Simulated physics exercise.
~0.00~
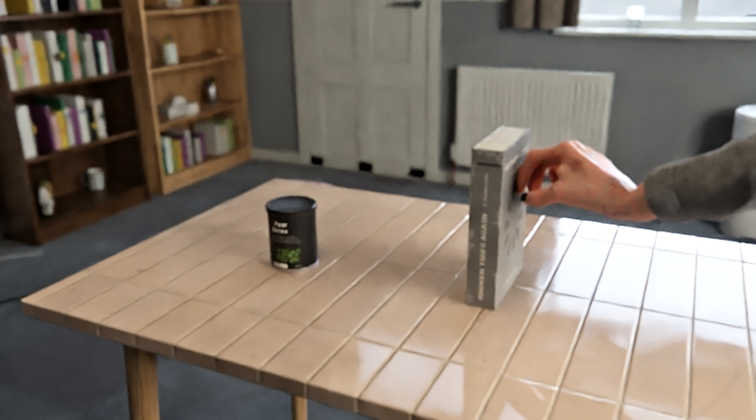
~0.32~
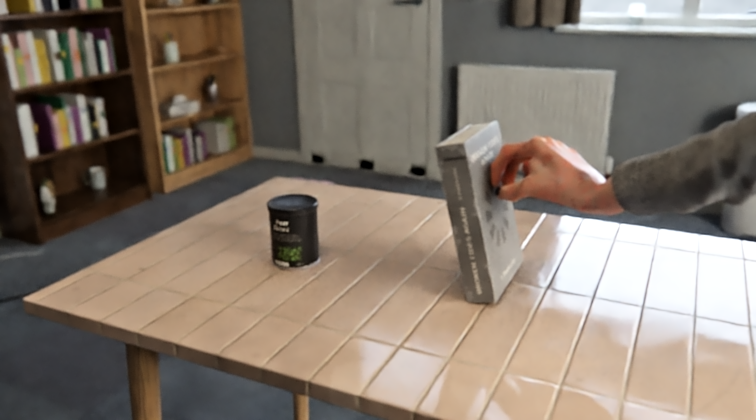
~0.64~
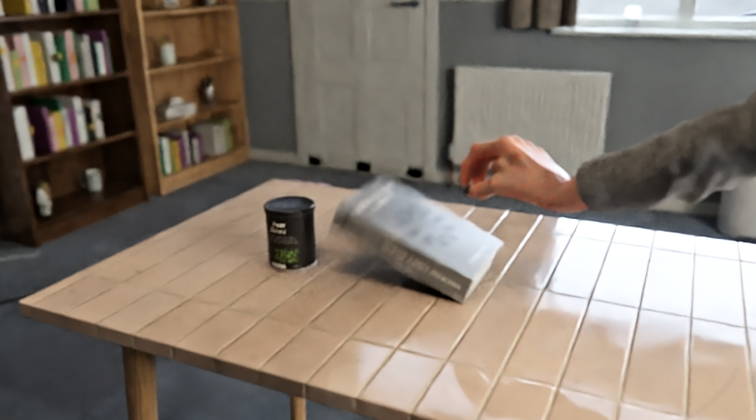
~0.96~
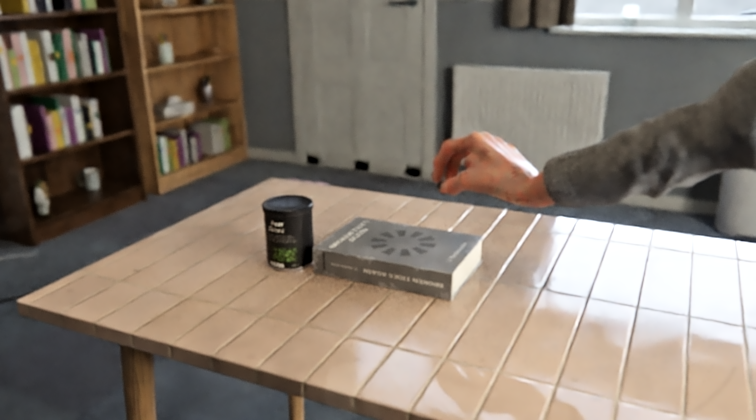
A hand pushes an upright grey book, which topples left and lies flat beside a black tin.
